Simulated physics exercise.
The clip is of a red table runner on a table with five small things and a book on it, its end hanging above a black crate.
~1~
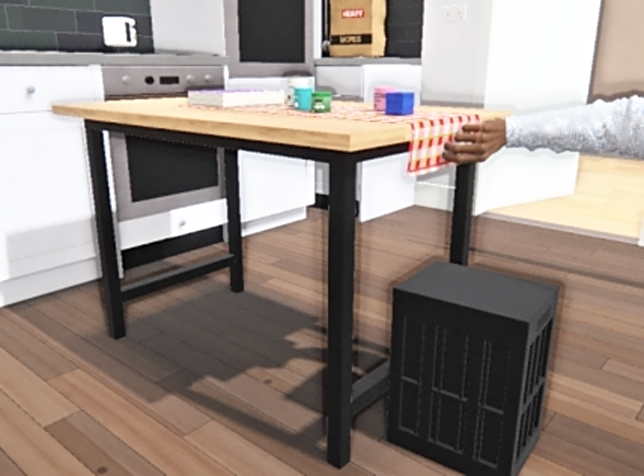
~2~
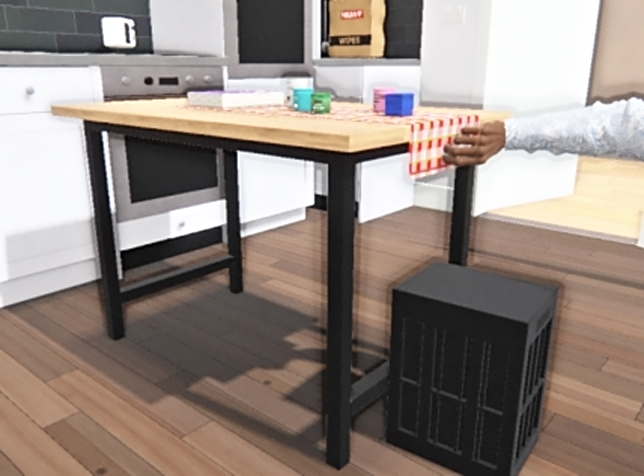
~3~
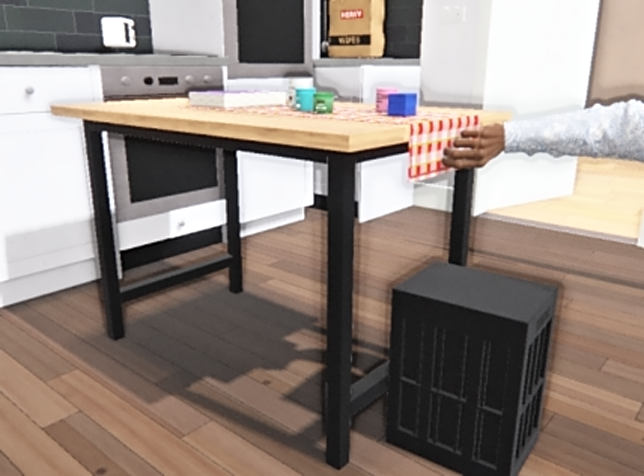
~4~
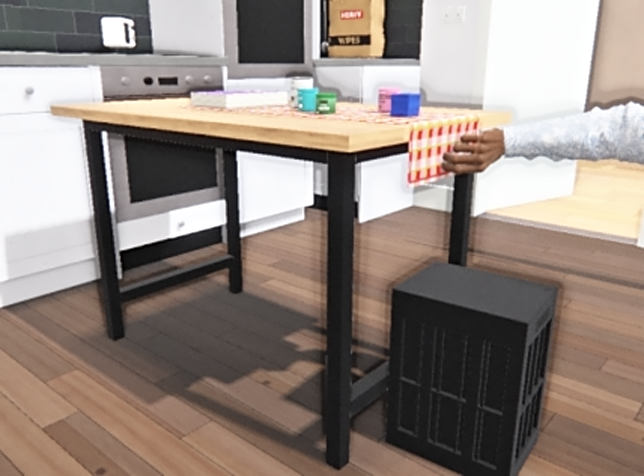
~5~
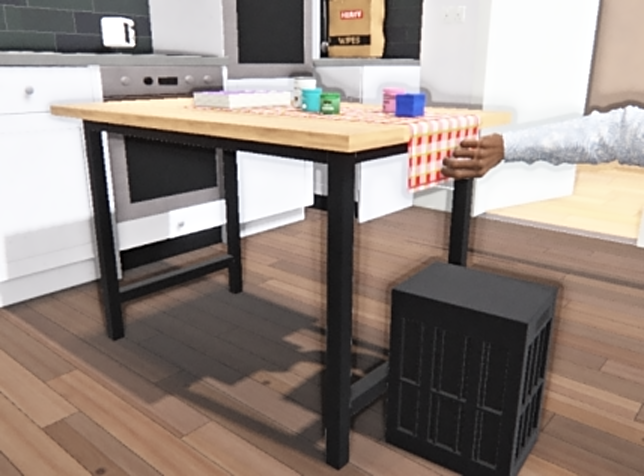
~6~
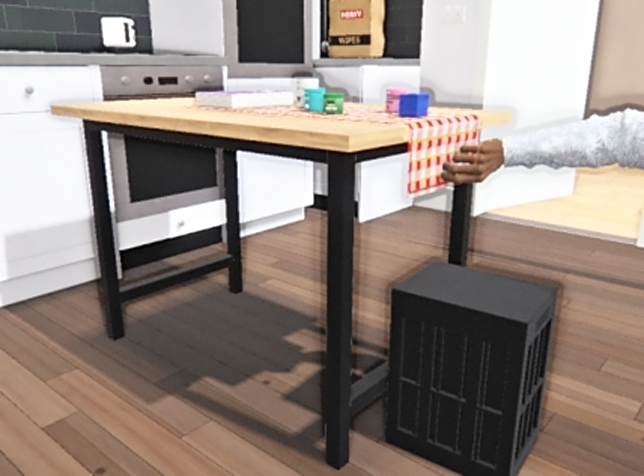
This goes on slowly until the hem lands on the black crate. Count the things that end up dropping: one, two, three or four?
Count: Two.
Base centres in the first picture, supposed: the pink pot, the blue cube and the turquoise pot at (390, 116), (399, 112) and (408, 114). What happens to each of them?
Outcome: Pink pot is gone; blue cube is gone; turquoise pot is gone.
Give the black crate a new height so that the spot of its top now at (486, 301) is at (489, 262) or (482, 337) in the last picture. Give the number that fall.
Then 1, then 3.
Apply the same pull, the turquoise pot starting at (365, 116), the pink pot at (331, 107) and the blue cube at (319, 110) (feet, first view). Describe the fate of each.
The turquoise pot ends up off; the pink pot stays put; the blue cube stays put.
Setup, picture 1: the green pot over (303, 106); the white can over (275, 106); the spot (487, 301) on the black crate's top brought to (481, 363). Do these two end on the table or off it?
Result - the green pot stays put, and the white can stays put.
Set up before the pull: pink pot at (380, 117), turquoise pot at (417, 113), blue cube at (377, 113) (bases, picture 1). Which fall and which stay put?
Pink pot dropped, turquoise pot dropped, blue cube dropped.
Soon after, hem near (443, 232); blue cube gone.
After that, hem on the crate; blue cube and pink pot gone.
In the end, hem on the crate; blue cube and pink pot gone. It carries off two.
